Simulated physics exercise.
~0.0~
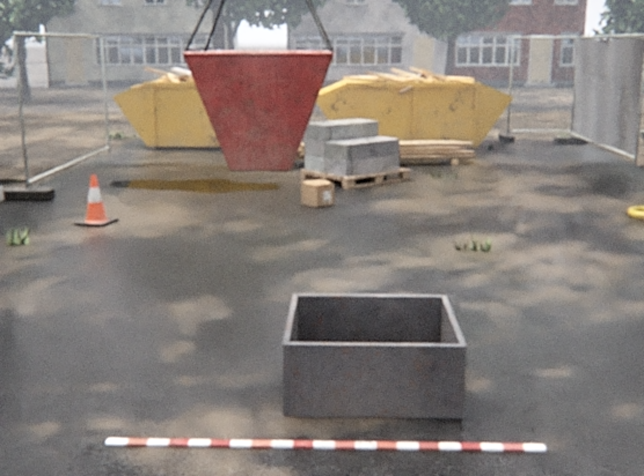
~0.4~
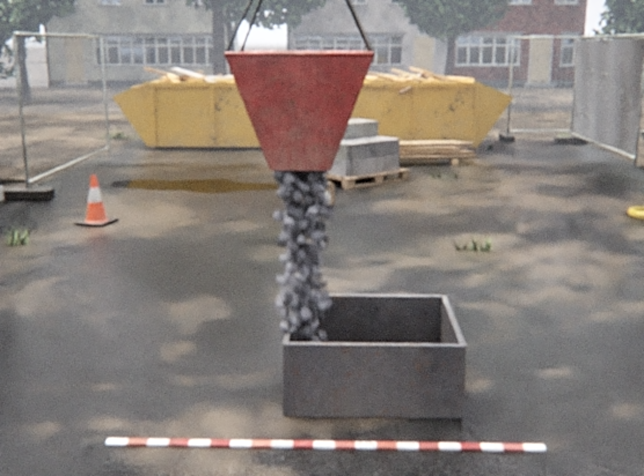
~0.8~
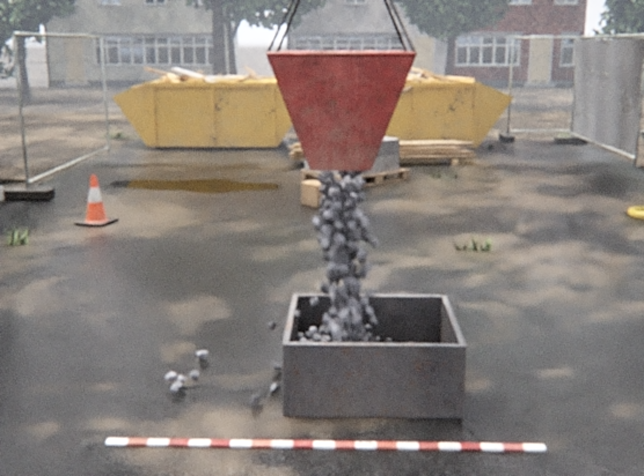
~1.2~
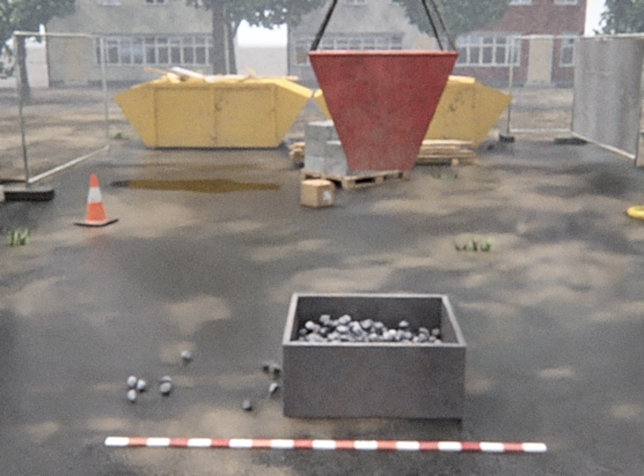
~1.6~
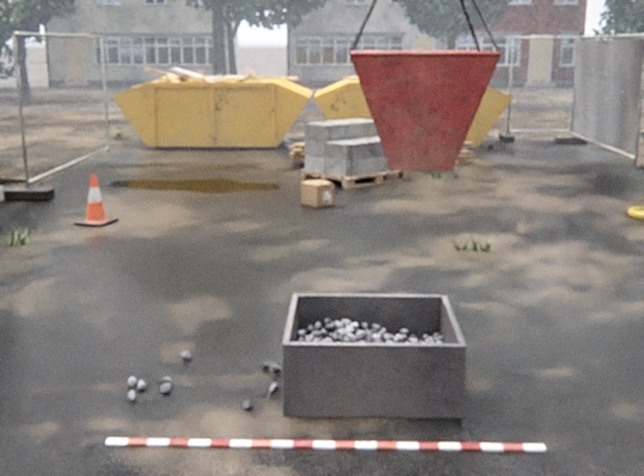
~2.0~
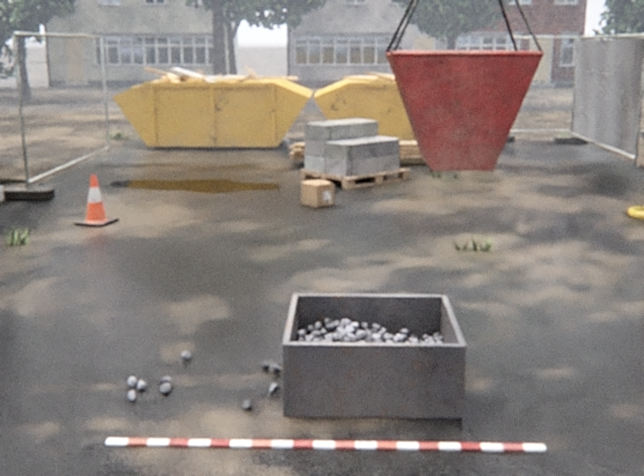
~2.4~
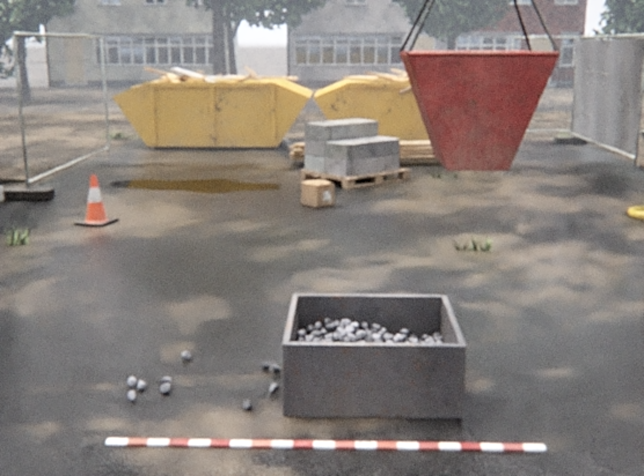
A red skip hanging from a crane moved right across a wet yard, pouring grey stones from its bottom into an open dark bin, and carried on rightwards once empty, leaving most stones in the bin and a few on the ground to its left.
